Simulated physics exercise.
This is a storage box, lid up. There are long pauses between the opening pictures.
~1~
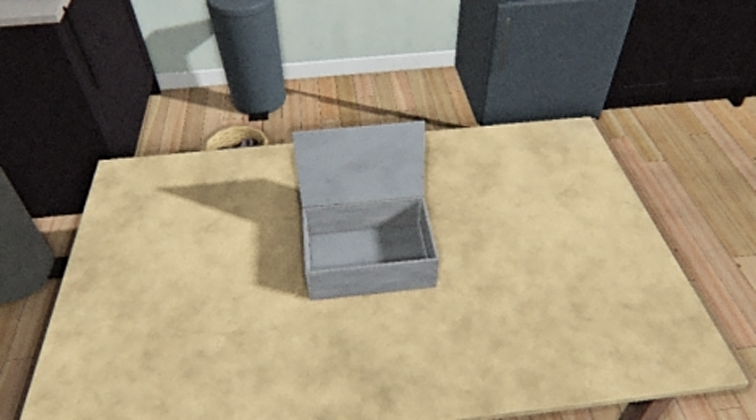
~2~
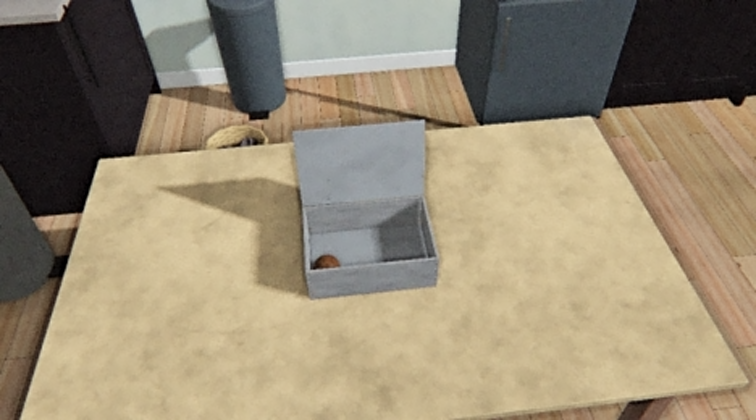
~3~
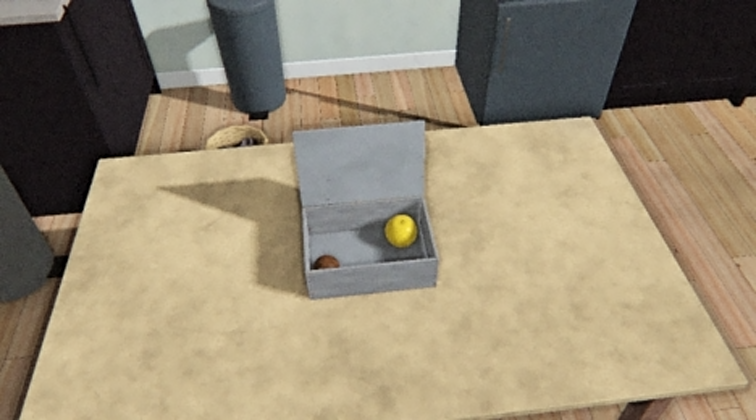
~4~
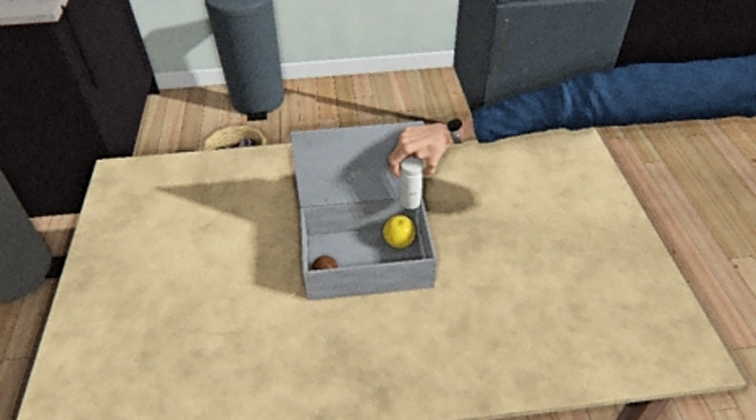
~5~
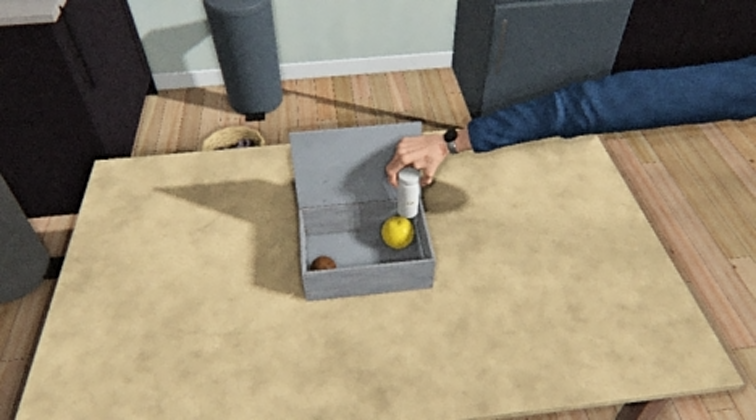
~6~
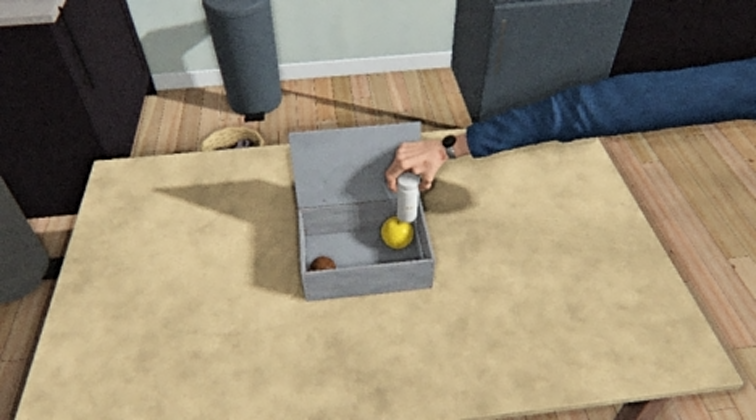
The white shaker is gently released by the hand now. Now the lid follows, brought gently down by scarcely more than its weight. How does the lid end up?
The lid ends up closed flat.
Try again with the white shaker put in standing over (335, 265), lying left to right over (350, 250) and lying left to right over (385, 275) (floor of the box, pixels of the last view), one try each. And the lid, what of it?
First, it stays ajar; second, it sits on the rim; third, it sits on the rim.
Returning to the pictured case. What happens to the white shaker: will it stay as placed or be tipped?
By the end it has leaned over.
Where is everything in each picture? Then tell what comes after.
The last thing is not in view yet, in the first picture.
The last thing is not in view yet, in the second picture.
The last thing is not in view yet; yellow apple (401, 231), in the third picture.
Coming down; white shaker (411, 184); yellow apple (400, 232), in the fourth picture.
Coming down; white shaker (408, 193); yellow apple (398, 233), in the fifth picture.
In place under the hand; white shaker (407, 198); yellow apple (398, 233), in the sixth picture.
Then, 1.10 s later than the last frame, lid starting down; white shaker tilted by 36° near (389, 224); yellow apple moved about its own width.
Then, 1.70 s later than the last frame, lid 49° above the rim; white shaker on its side near (365, 231); yellow apple moved about its own width.
When it is over, lid shut; lying over in the box, white shaker; moved from the start, yellow apple; brown ball as before. End places, in pixels of the last picture, white shaker near (365, 233).
